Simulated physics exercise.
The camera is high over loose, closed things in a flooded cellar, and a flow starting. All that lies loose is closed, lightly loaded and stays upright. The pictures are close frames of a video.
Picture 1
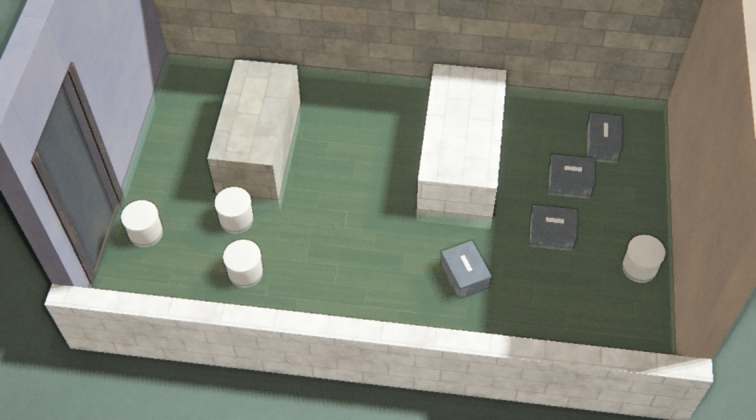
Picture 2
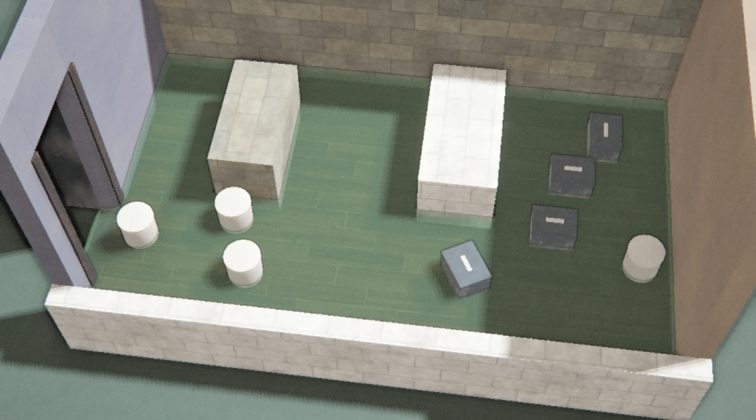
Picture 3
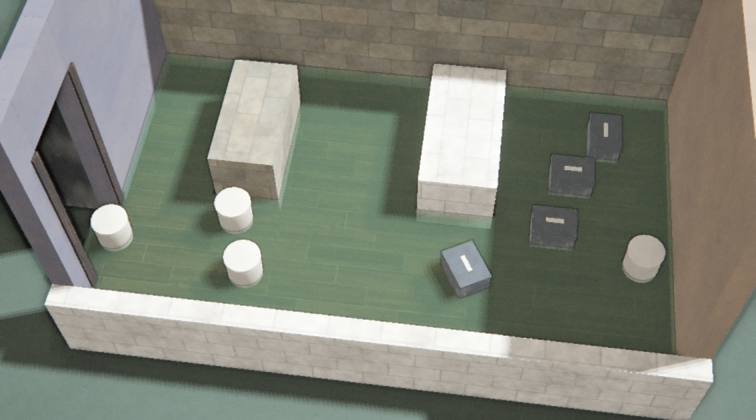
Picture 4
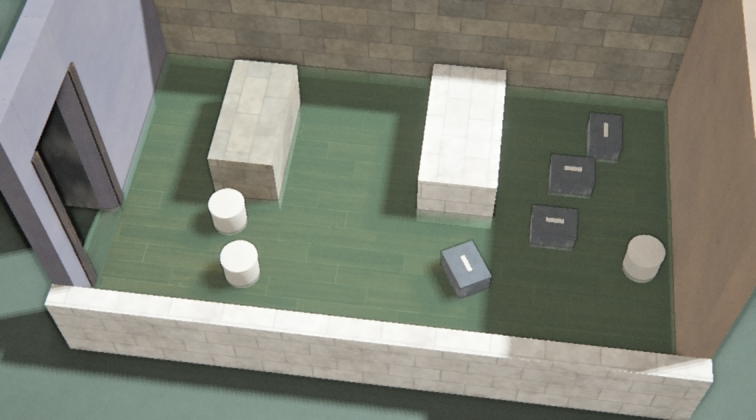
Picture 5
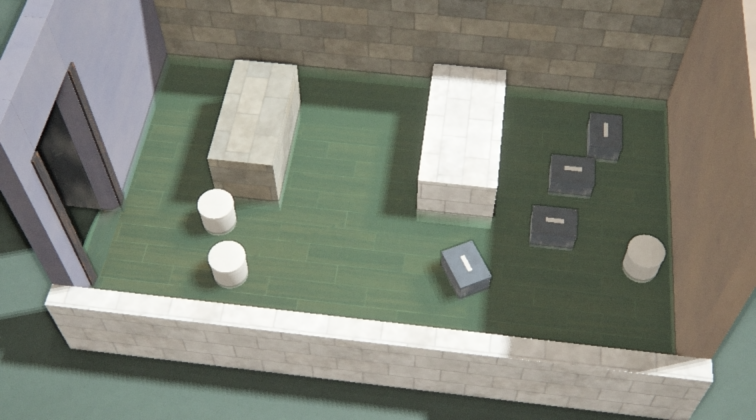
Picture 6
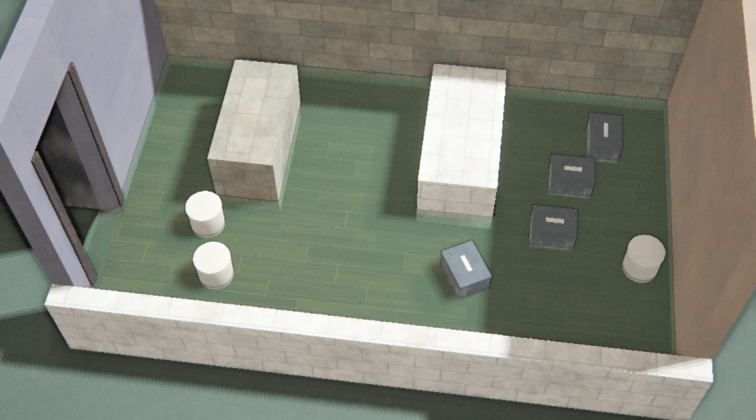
A white pail near the open doorway drifted left and went out of sight through it, then two more pails slid slowly left across the green floor, while the dark boxes stayed still.
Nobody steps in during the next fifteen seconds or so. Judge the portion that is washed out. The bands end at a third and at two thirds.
That comes to from one to two thirds.
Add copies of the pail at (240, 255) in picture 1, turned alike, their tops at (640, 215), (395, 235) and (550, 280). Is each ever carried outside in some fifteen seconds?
One after the other: Kept in, gone, no.
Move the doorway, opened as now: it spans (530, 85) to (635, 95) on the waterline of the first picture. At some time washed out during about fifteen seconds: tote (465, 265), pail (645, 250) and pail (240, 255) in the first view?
In turn: Out, gone, inside.
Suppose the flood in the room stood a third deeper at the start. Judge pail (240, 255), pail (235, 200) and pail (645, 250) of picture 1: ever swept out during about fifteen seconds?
As listed: Through, gone, no.
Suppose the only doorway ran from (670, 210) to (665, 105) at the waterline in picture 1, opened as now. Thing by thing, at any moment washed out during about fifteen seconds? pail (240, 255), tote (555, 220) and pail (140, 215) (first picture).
In turn: Still in, yes, kept in.
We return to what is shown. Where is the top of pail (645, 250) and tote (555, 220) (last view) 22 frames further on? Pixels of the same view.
Roughly at (622, 275) and (400, 246).
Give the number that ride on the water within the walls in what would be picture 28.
It comes to 5.
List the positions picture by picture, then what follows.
In the first picture, a pail at (242, 256) floats; a pail at (233, 202), afloat; 0 of 8 have shifted.
In the second picture, a pail at (242, 256) floats; a pail at (233, 202), afloat; 0 of 8 have shifted.
In the third picture, a pail at (242, 256), afloat; a pail at (233, 202), afloat; 1 of 8 have shifted.
In the fourth picture, a pail at (239, 256), afloat, close to its start; a pail at (226, 203) floats, close to its start; 2 of 8 have shifted.
In the fifth picture, a pail at (227, 257) floats, close to its start; a pail at (216, 204) floats, close to its start; 3 of 8 have shifted.
In the sixth picture, a pail at (212, 258), afloat, close to its start; a pail at (204, 206), afloat, close to its start; 3 of 8 have shifted.
A moment on, 1 of 8 are out; 7 afloat.
Next, 3 of 8 are out; 5 afloat.
Later, 3 of 8 are out; 5 afloat.
In the end, 3 of 8 are out; 5 afloat.
